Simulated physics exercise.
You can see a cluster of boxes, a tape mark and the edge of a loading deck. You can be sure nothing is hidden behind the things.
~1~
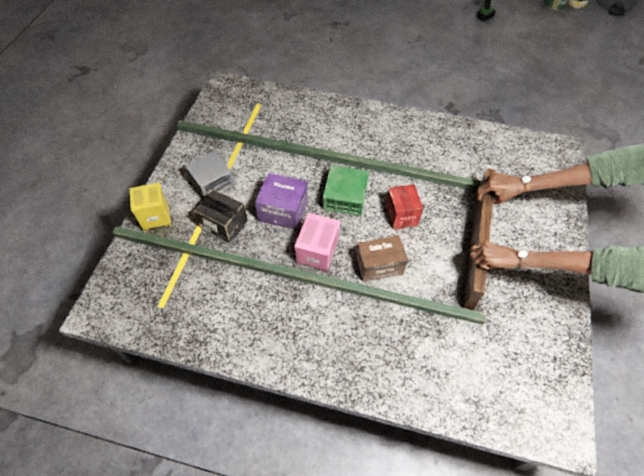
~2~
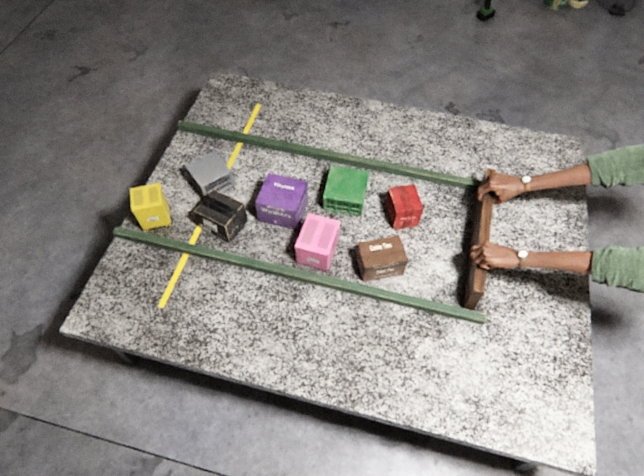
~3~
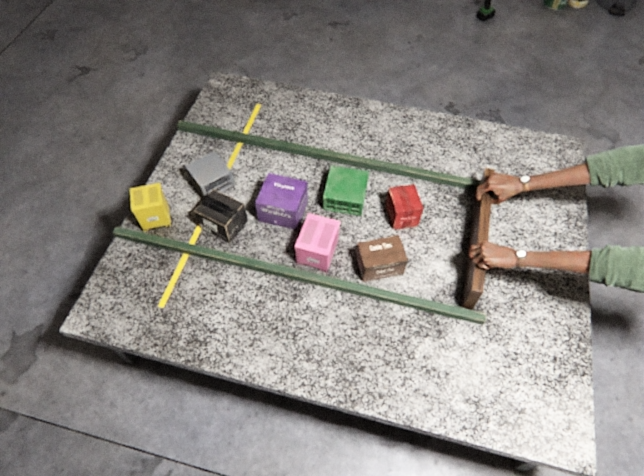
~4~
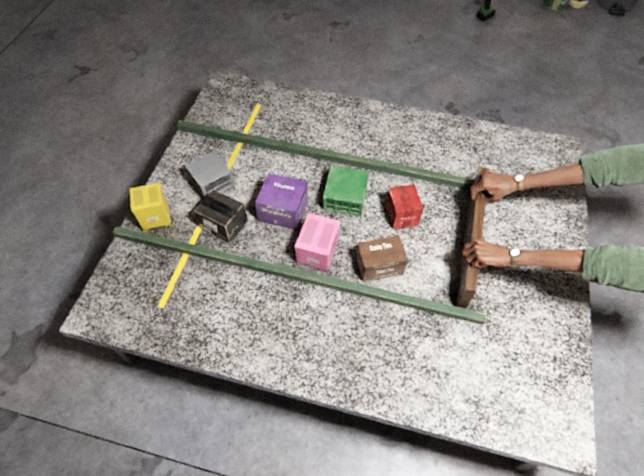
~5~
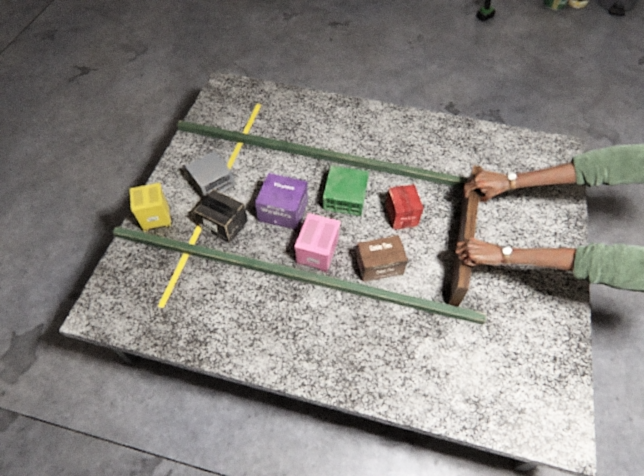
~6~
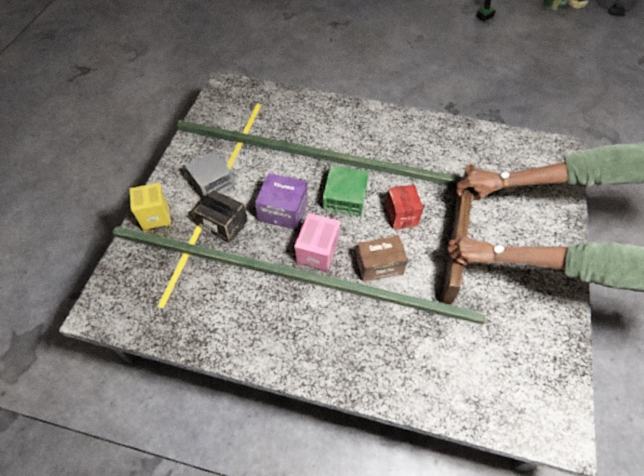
The clip shows eight coloured boxes scattered between two green rails on a speckled board with a yellow tape mark, while two hands slide a brown plank slowly a short way left toward the boxes, which stay still.
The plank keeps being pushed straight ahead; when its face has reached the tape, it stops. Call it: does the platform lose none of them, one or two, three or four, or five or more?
It loses three or four.
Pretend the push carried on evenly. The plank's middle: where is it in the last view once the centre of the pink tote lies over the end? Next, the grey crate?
Roughly (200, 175); for the second one, roughly (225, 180).
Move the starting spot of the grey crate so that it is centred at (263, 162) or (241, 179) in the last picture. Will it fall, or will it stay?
It topples off, then topples off.
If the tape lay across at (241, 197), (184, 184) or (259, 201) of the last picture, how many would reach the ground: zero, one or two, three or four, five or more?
Well, in the order given, it's either one or two, five or over and one or two.
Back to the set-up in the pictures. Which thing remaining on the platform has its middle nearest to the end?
The pink tote is the one.
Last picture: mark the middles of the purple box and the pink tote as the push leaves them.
Listed in order, first is (170, 175) and the other is (141, 209).
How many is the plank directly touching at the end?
Count recorded: 2.
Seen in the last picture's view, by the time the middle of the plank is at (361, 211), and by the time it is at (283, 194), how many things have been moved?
One spot: 5. Other spot: 8.
Early on, none off yet; yellow tote at rest near (151, 208); grey crate at rest near (210, 176); black parcel at rest near (222, 216).
Finally, the number that fall off is three or four; lost, black parcel, grey crate and yellow tote.
